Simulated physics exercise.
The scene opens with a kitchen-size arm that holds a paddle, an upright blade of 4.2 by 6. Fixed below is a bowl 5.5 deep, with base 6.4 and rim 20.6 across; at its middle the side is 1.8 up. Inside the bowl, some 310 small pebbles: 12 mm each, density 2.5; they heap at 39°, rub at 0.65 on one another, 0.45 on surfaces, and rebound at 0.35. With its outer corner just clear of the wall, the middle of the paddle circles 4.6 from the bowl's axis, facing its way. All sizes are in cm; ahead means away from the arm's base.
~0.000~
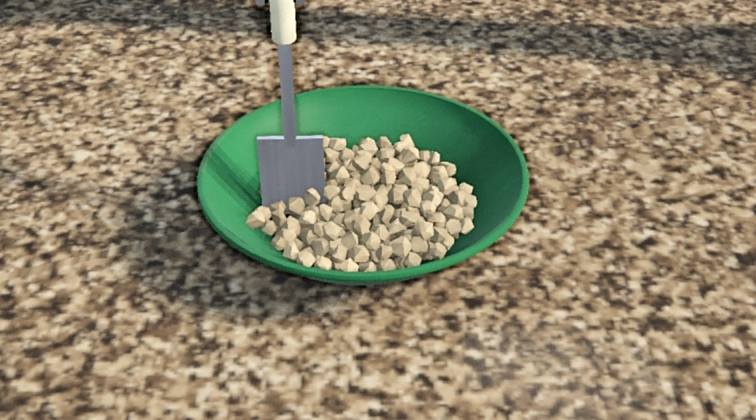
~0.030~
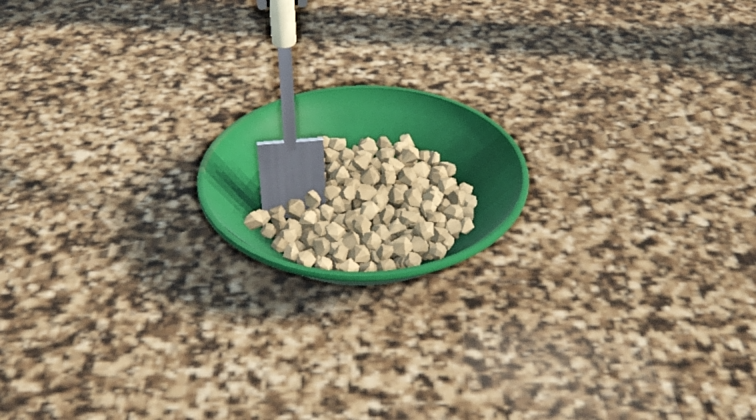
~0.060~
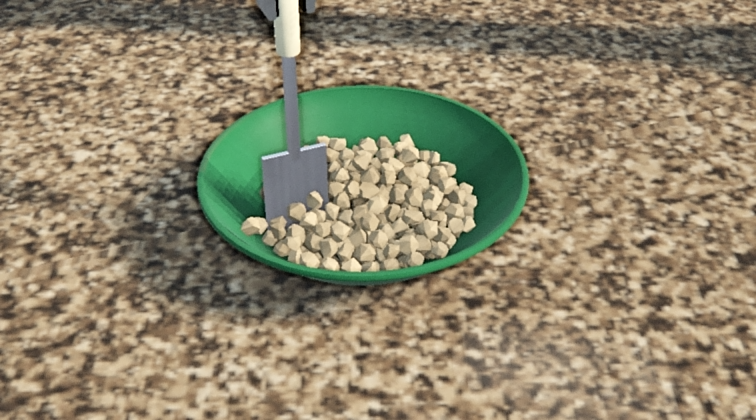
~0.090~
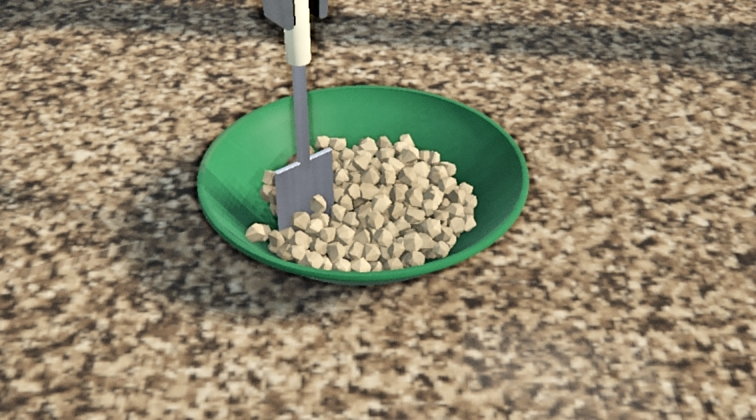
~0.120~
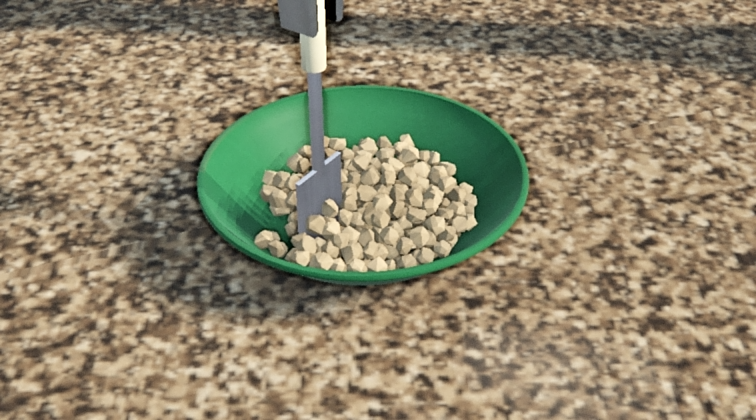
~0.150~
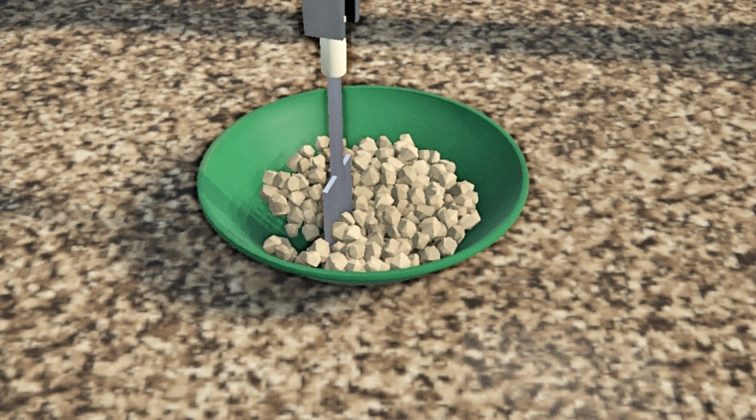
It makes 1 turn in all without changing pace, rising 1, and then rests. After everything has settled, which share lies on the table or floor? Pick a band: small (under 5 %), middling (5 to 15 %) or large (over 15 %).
Middling.
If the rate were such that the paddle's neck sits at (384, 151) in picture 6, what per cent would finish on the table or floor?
About 25 per cent.
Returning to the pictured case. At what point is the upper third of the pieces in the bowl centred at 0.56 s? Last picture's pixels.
The centre lies near (297, 137) in the last picture.
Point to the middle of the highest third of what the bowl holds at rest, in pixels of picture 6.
About (302, 217).
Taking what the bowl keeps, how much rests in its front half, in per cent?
Close to 60 in a hundred.
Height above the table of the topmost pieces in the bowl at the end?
It reaches some 6.5 cm above the table.
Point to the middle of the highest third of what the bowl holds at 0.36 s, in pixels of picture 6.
Around (443, 160).
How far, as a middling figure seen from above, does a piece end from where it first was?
Around 7 cm.
By 0.36 s, 182° round, highest piece 8 above the table; 304 in the bowl, 2 on the table or floor, 3 in flight or on the tool.
By 0.56 s, 293° round, highest piece 9 above the table; 292 in the bowl, 11 on the table or floor, 6 in flight or on the tool.
By 0.87 s, 0° round, highest piece 6 above the table; 277 in the bowl, 32 on the table or floor.
By 1.57 s, 0° round, highest piece 6 above the table; 277 in the bowl, 32 on the table or floor.
Final count, 277 in the bowl, 32 on the table or floor. That is 10 % on the table or floor.
